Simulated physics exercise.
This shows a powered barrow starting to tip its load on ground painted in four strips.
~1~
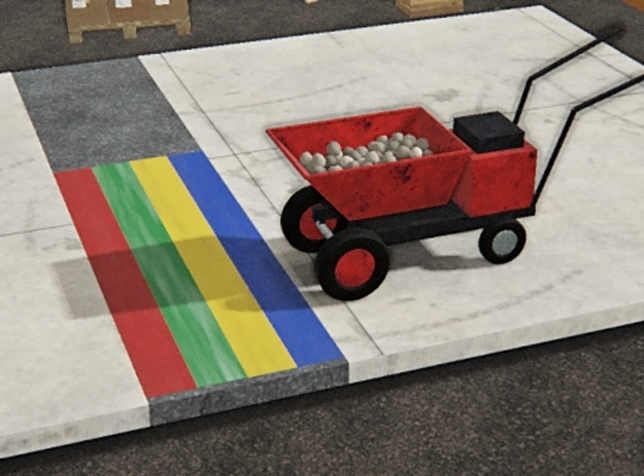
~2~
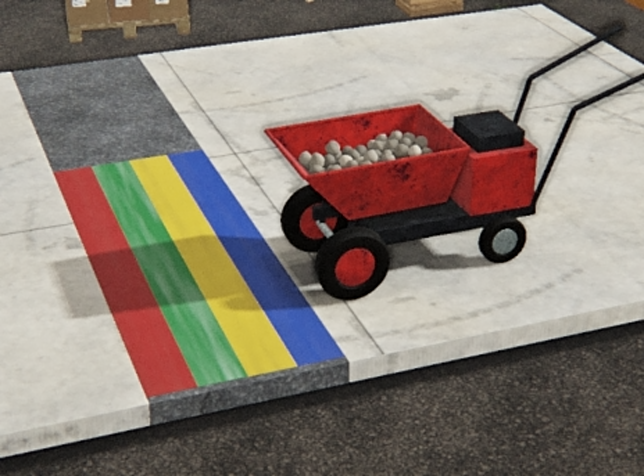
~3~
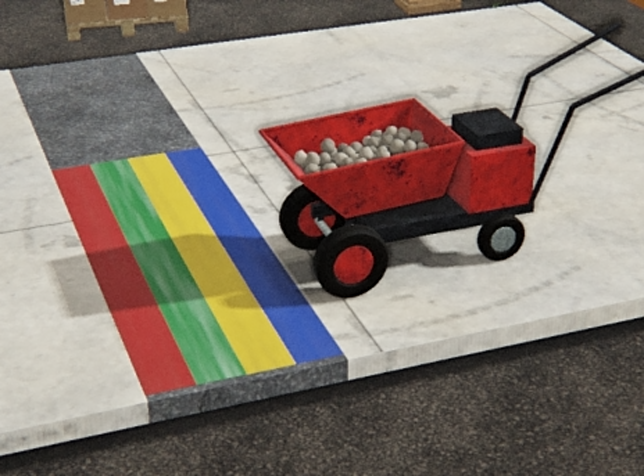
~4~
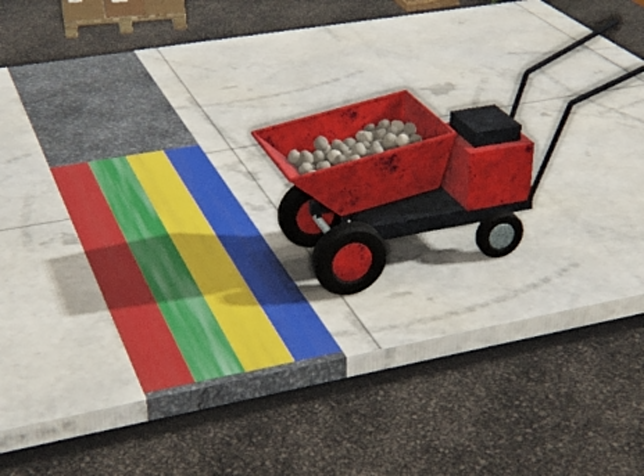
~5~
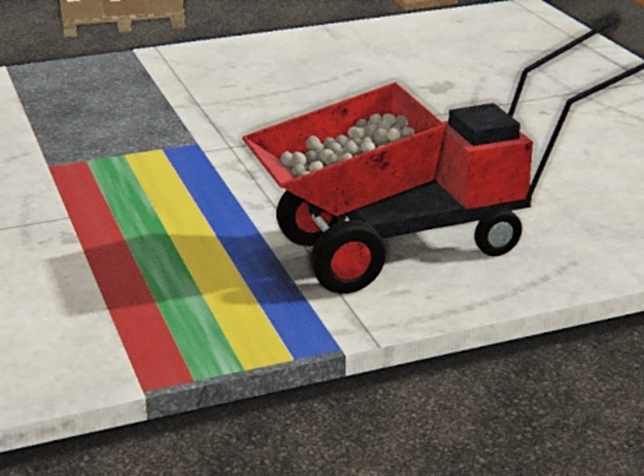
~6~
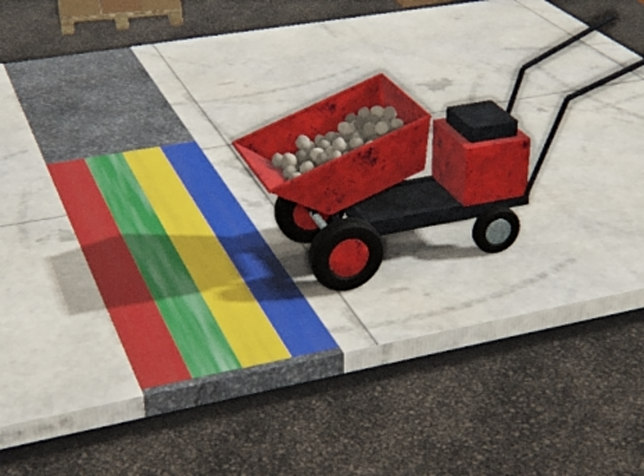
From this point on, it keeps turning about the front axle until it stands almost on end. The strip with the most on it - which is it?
That is the green strip.
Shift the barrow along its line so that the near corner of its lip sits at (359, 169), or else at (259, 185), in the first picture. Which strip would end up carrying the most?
Result, place 1: The yellow one; place 2: Red.
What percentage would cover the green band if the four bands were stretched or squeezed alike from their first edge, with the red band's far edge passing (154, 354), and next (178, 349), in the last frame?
Shares in order: Close to 30 %; close to 20 %.
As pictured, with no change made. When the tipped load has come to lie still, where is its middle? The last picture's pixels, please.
Resting centre, last picture - approx. (162, 286).
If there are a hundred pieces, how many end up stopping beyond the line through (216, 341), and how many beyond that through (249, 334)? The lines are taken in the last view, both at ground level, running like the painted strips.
Close to 60 and 80 per cent respectively.
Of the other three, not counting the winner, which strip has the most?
The runner-up is the red one.
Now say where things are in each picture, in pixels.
In the first picture, lip of the skip near (306, 178), level; top of the load near (389, 158), river pebbles; blue strip near (301, 331); yellow strip near (254, 340); green strip near (206, 350); red strip near (157, 359).
In the second picture, lip of the skip near (305, 178), level; top of the load near (388, 156).
In the third picture, lip of the skip near (299, 179), tipped barely; top of the load near (398, 147).
In the fourth picture, lip of the skip near (291, 180), tipped a little; top of the load near (405, 141).
In the fifth picture, lip of the skip near (281, 186), tipped a little; top of the load near (382, 136).
In the sixth picture, lip of the skip near (270, 192), tipped clearly; top of the load near (385, 127); blue strip near (295, 321); yellow strip near (248, 330); green strip near (201, 340); red strip near (152, 350).
Shortly afterwards, skip tipped steeply; the whole lot in the skip.
Next, skip tipped right over; all but a few in the skip; a little over the yellow strip; a little over the green strip.
Some moments later, skip tipped right over; near a quarter in the skip; a little over the yellow strip; near a third over the green strip; near a quarter over the red strip; a little off the paint.
In the end, skip tipped right over; near a quarter in the skip; none at all over the blue strip; a little over the yellow strip; near a third over the green strip; near a quarter over the red strip; a little off the paint.
